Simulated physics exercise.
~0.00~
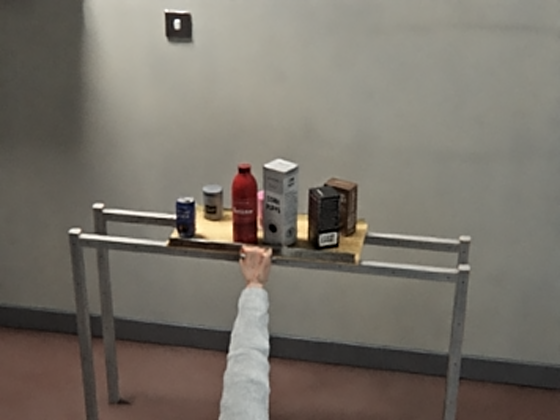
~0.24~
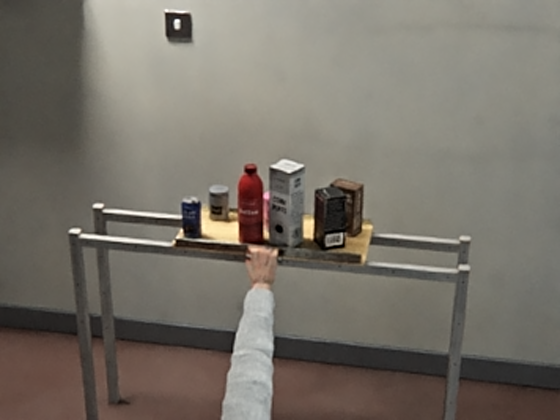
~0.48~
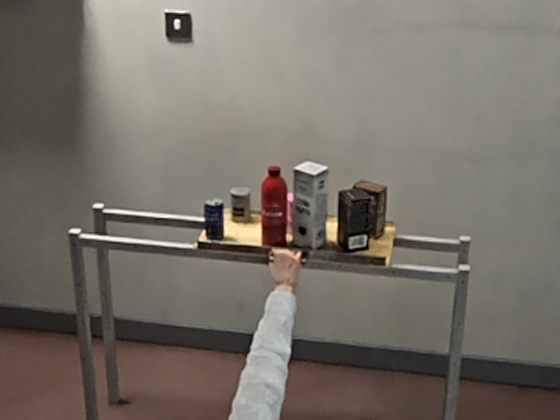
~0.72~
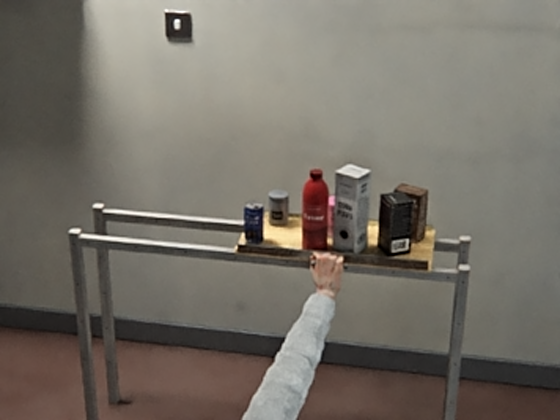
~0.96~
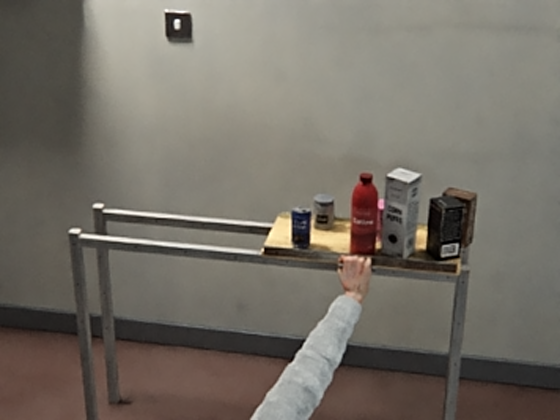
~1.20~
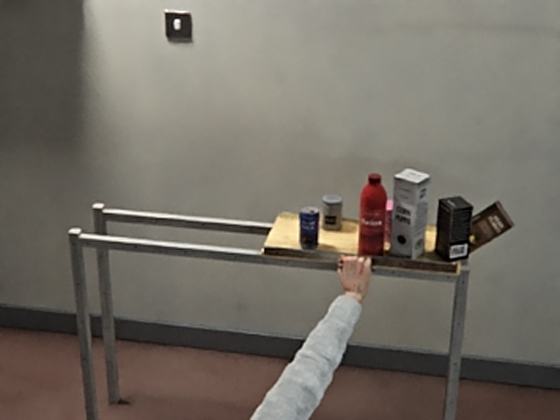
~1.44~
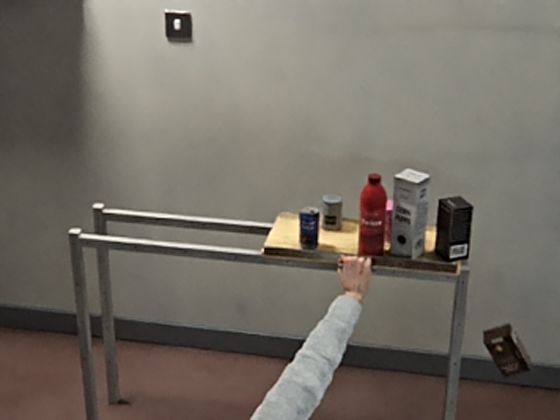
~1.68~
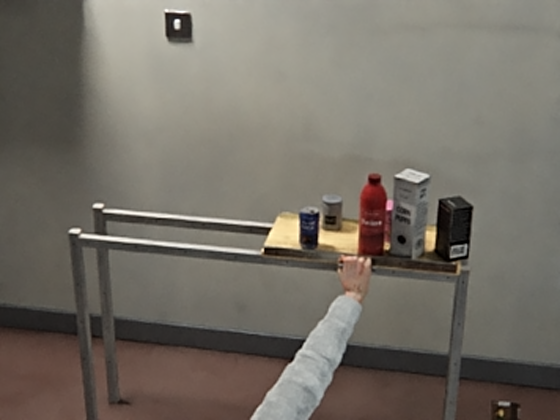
A wooden tray on a metal frame with rails along its two long sides holds a group of containers, seen from the front and slightly above in a plain grey room. A blue can and a grey jar stand at the left, a red bottle, a pink tin and a white carton in the middle, and a black carton and a brown carton at the right. A hand gripping the front edge slides the tray rightward until it stops at the frame's right end. The brown carton tips over the edge and drops to the floor, while the others remain upright.
